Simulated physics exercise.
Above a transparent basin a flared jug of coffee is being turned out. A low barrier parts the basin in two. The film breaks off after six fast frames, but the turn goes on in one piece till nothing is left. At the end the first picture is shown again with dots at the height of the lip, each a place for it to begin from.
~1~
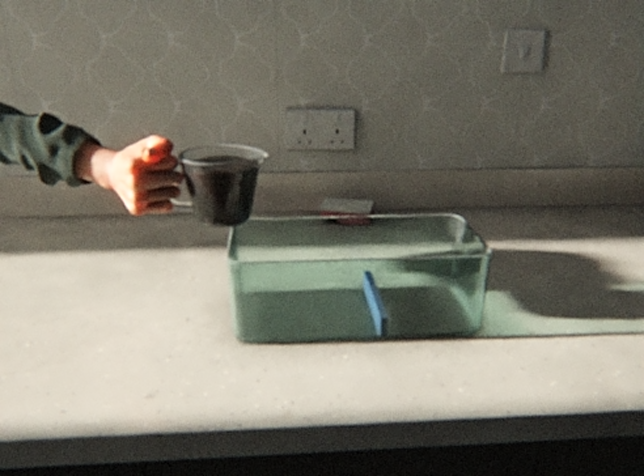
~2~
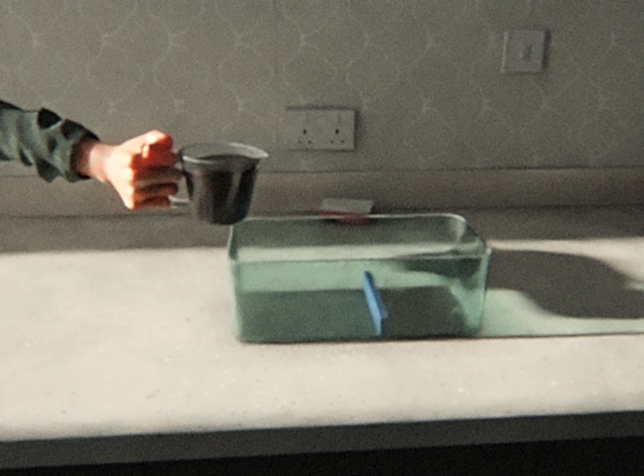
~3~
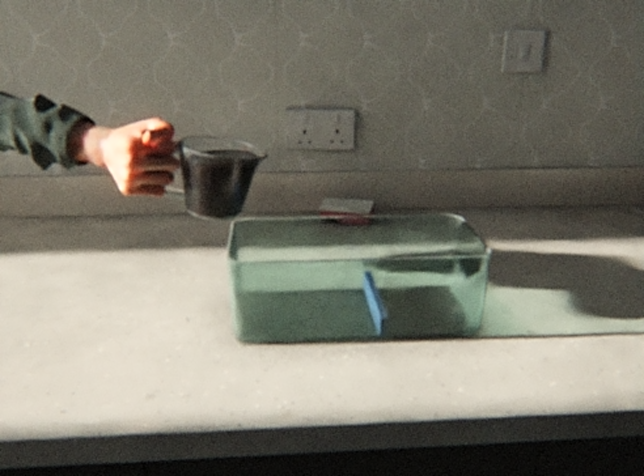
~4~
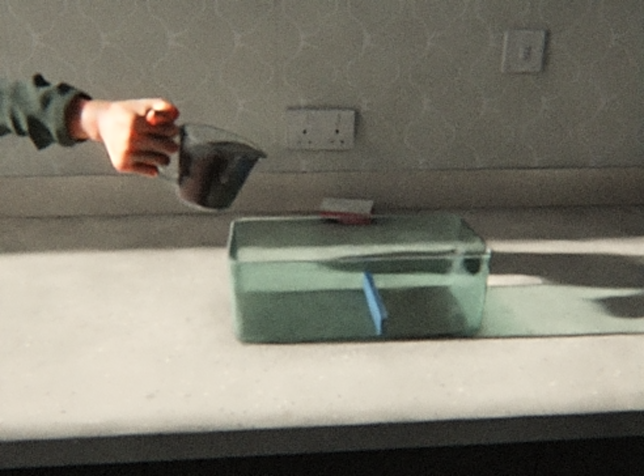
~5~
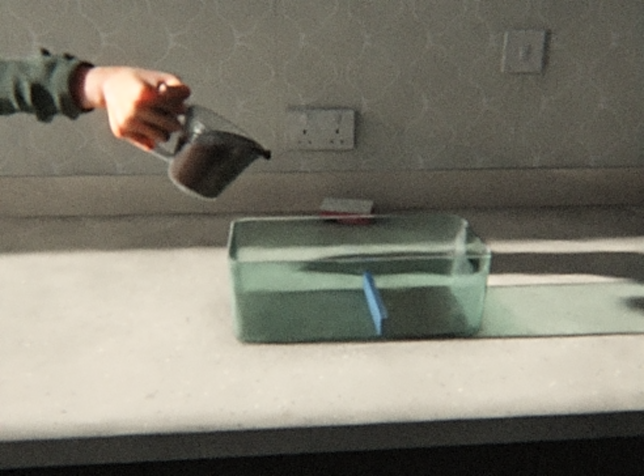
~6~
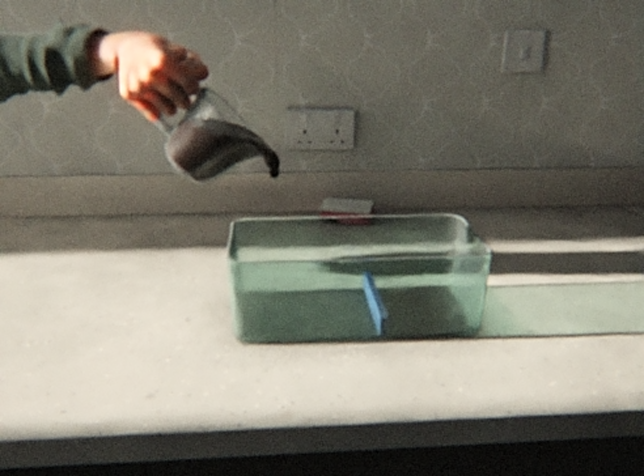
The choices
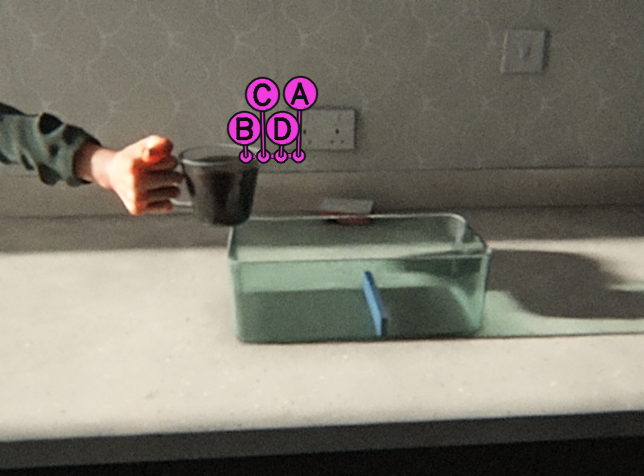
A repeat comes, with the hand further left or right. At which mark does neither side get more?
Take A.
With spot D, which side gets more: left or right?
The left one.
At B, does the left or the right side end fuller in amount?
The left one.
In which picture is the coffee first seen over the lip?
Picture 5.
On the marked copy, A at (298, 155); B at (245, 156); C at (263, 156); D at (281, 156).
Choosing A, about 51 % ends left of the wall and 46 % right of it; 3 % is lost outside.
Choosing B, about 75 % ends left of the wall and 16 % right of it; 9 % is lost outside.
Choosing C, about 76 % ends left of the wall and 13 % right of it; 11 % is lost outside.
Choosing D, about 85 % ends left of the wall and 10 % right of it; 5 % is lost outside.
